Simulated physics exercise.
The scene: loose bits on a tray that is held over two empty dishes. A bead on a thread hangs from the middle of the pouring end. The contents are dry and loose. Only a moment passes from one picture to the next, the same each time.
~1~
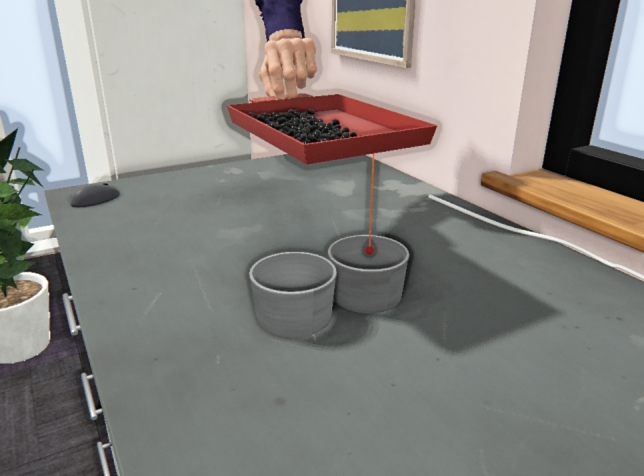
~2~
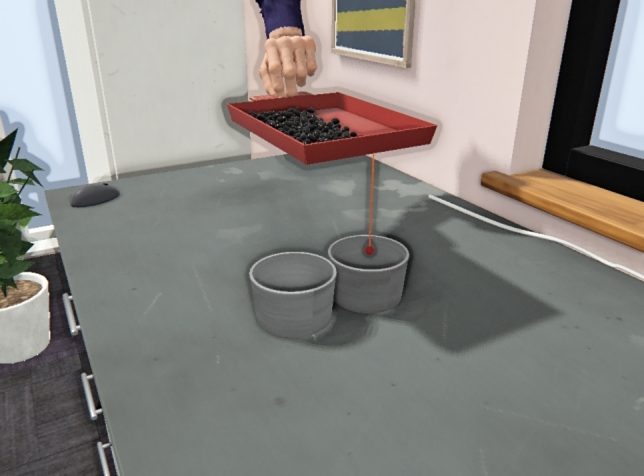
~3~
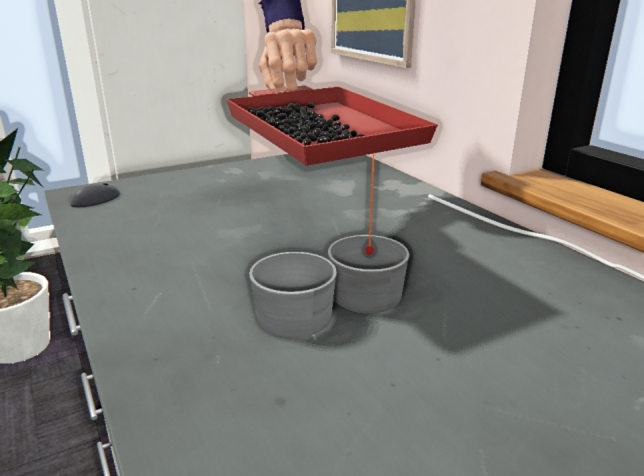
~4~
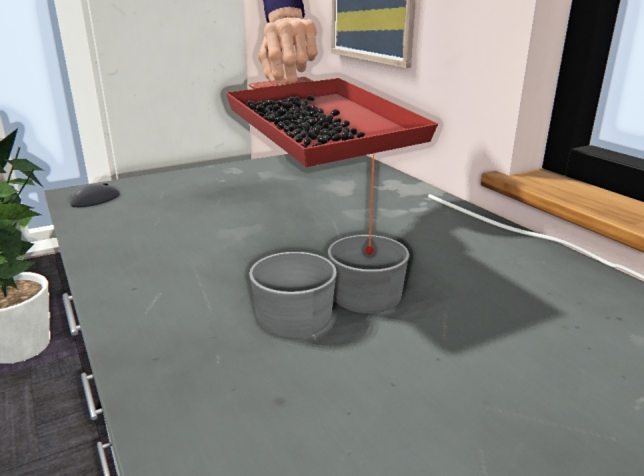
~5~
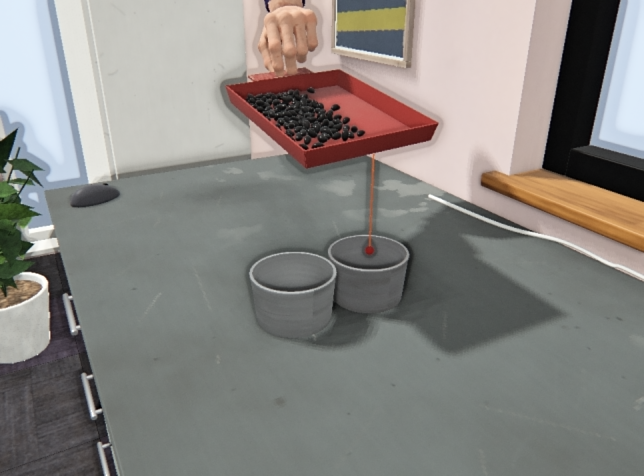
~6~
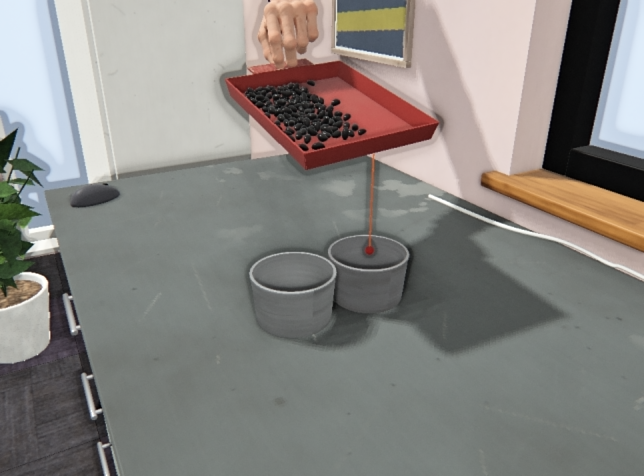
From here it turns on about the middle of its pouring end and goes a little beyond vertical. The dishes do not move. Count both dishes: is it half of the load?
Caught overall: Less than half.
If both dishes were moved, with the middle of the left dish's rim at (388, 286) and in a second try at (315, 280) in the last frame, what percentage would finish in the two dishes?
In turn 30 and 60 in a hundred.
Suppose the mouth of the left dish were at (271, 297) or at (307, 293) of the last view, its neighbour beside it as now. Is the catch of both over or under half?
The first try: Over half. The second: The larger part.
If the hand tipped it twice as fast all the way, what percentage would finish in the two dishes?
Roughly 30 in a hundred.
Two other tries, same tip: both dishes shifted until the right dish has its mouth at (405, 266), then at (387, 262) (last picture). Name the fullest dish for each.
First the left one, then the dish on the left.
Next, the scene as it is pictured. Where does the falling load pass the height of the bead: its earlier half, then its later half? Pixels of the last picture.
Around (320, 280) and then (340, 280).
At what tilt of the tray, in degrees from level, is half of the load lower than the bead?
Near 105 degrees.
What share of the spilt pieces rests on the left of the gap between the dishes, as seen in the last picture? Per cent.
It comes to 30 per cent or so.
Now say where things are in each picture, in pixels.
Corners of the pouring end (306, 143) and (432, 125), level; middle of the load (301, 130), black beans; left dish (313, 309); right dish (390, 286); bead on its thread (370, 250), in the first picture.
Corners of the pouring end (306, 143) and (432, 125), level; middle of the load (301, 129), in the second picture.
Corners of the pouring end (306, 145) and (432, 124), tipped barely, lowest at the left corner; middle of the load (301, 127), in the third picture.
Corners of the pouring end (306, 146) and (433, 123), tipped a little, lowest at the left corner; middle of the load (301, 123), in the fourth picture.
Corners of the pouring end (307, 148) and (433, 122), tipped a little, lowest at the left corner; middle of the load (301, 119), in the fifth picture.
Corners of the pouring end (307, 150) and (434, 121), tipped a little, lowest at the left corner; middle of the load (301, 115); left dish (313, 309); right dish (390, 286), in the sixth picture.
Just after the last frame, tray tipped steeply; every one on the tray.
A moment on, tray tipped right over; the larger part on the tray; just a few in the left dish; about a tenth outside both; about a tenth in the air.
Further on, tray tipped past a quarter turn; roughly a quarter in the left dish; the larger part outside both.
When it is over, tray tipped past a quarter turn; roughly a quarter in the left dish; not one in the right dish; the larger part outside both.
